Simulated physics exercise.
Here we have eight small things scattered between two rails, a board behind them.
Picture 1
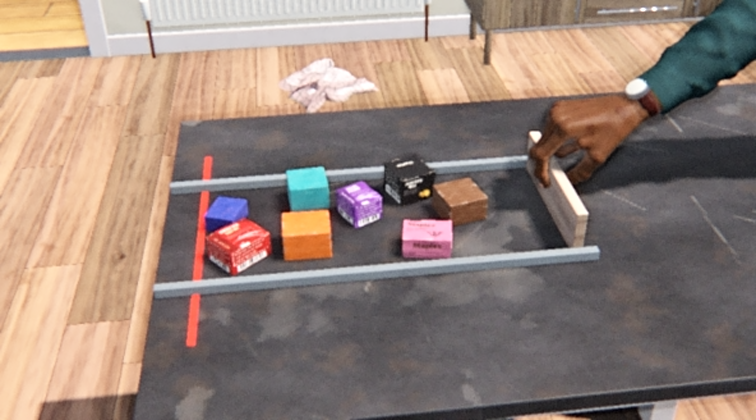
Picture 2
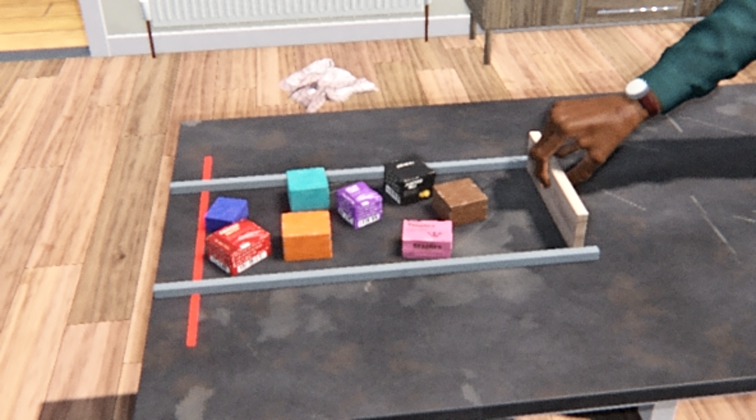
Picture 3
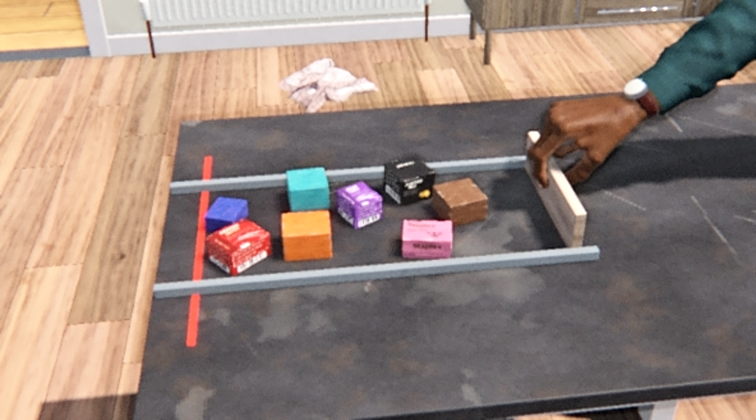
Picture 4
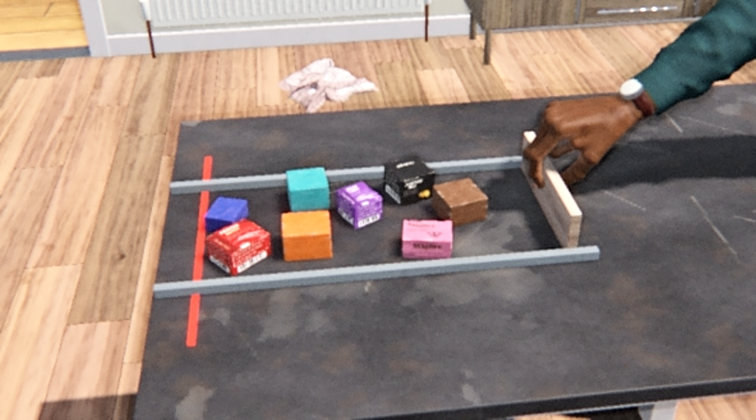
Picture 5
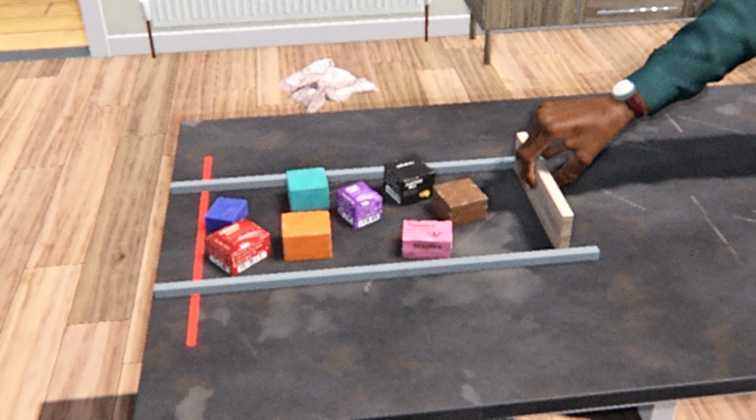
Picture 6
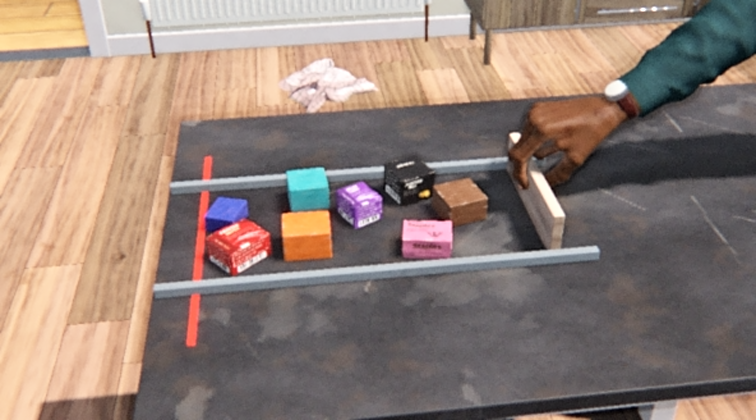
A hand slides a wooden board slightly left between two rails behind eight still blocks.
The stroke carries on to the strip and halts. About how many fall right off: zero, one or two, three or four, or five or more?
The number that fall off is five or more.
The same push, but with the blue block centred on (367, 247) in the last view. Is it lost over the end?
Then it drops off.
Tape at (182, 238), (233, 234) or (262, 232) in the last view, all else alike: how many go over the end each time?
In that order 6, 2 and 1.
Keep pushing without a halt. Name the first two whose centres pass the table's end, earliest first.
They are the red box, then the blue block.
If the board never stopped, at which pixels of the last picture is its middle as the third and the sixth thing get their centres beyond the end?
About (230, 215), then (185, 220).
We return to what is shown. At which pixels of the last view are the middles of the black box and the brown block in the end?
Near (183, 194) and (179, 223).
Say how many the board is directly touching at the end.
The number is 3.
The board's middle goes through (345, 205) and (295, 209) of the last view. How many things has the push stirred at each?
By then 7, and 8.
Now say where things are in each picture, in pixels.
Blue block (226, 215); red box (239, 246); orange block (307, 236); board (554, 189); tape (201, 236), in the first frame.
Red box (239, 246); turquoise block (308, 191), in the second frame.
Orange block (307, 236); brown block (459, 203), in the third frame.
Blue block (227, 216); purple box (359, 205), in the fourth frame.
Red box (239, 246); board (540, 190), in the fifth frame.
Blue block (227, 216); red box (239, 246); orange block (307, 236); board (533, 190); tape (201, 236), in the sixth frame.
Early on, none off yet; blue block at rest near (227, 216); red box at rest near (239, 246); orange block at rest near (307, 236).
Finally, the number that fall off is five or more; lost, purple box, turquoise block, orange block, red box and blue block.
